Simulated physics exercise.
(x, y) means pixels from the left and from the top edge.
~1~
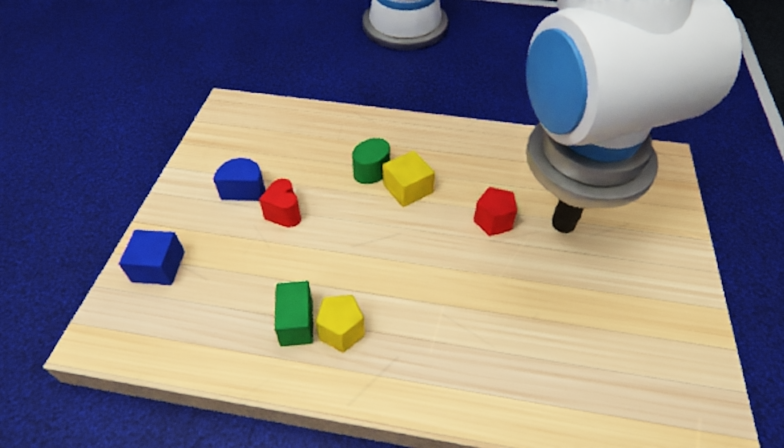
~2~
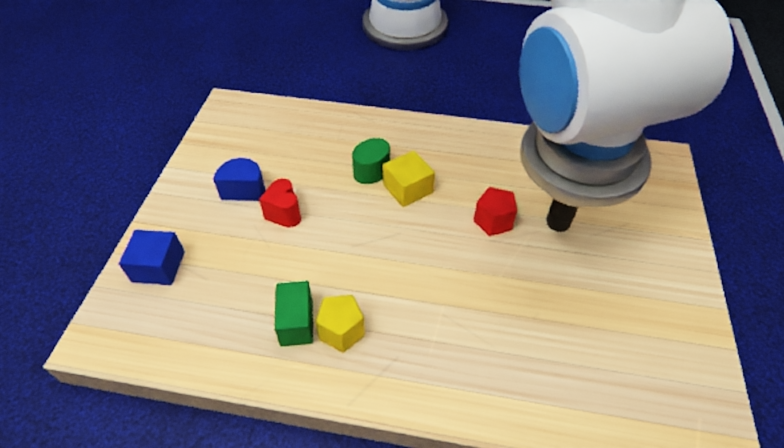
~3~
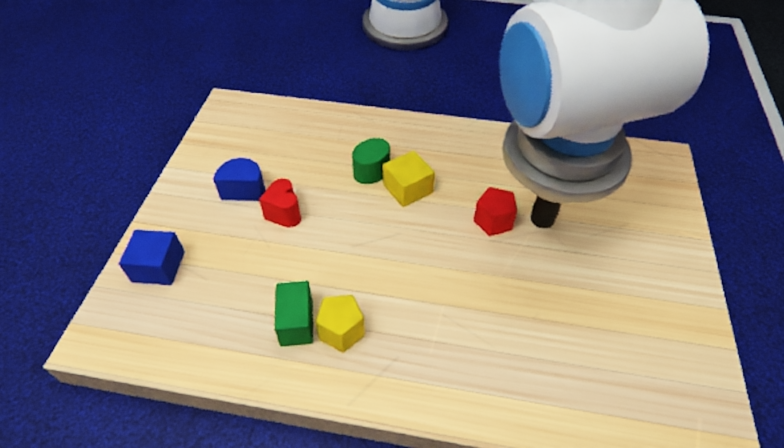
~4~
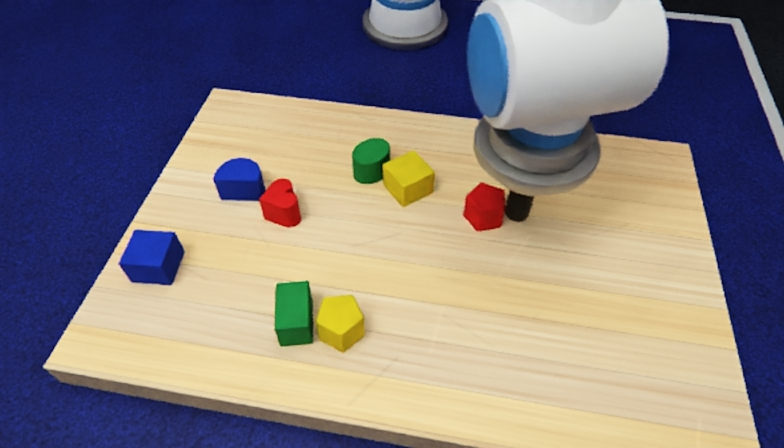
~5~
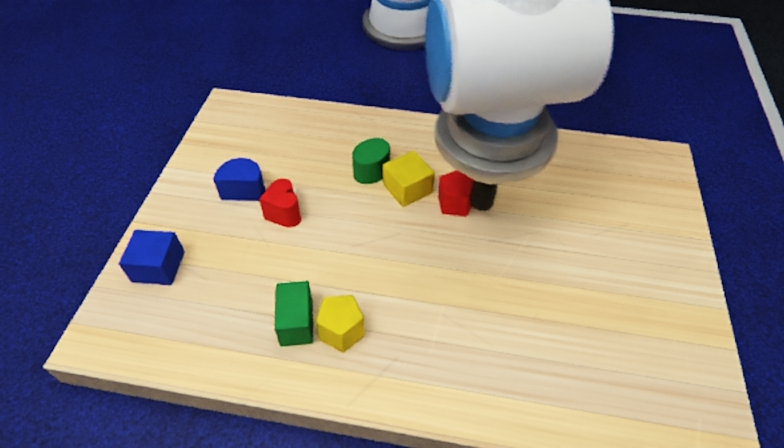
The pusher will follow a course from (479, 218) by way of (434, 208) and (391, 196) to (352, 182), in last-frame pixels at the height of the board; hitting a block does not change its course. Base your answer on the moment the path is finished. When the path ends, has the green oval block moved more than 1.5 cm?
Yes
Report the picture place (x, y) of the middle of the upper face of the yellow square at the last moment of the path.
The middle of the upper face of the yellow square will lie at about (398, 153) in the picture.
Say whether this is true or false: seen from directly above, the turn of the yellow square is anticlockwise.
True.
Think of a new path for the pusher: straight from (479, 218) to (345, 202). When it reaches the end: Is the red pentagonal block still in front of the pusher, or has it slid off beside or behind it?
Expect to find it next to or behind the pusher.
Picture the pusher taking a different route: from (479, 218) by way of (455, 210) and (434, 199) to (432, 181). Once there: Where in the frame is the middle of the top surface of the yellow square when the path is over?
That would be at about pixel (399, 154).
On the path given first. One third of the way, pusher (435, 193); green oval block (367, 149); yellow square (401, 157), turned 40° anticlockwise; red pentagonal block (438, 167), turned 70° clockwise.
Two thirds of the way, pusher (391, 181); green oval block (363, 146), turned 15° anticlockwise; yellow square (398, 153), turned 30° anticlockwise; red pentagonal block (437, 166), turned 80° clockwise.
At the end, pusher (350, 167); red heart block unmoved; green oval block (357, 141), turned 15° clockwise; yellow square (398, 153), turned 30° anticlockwise; red pentagonal block (437, 166), turned 80° clockwise.
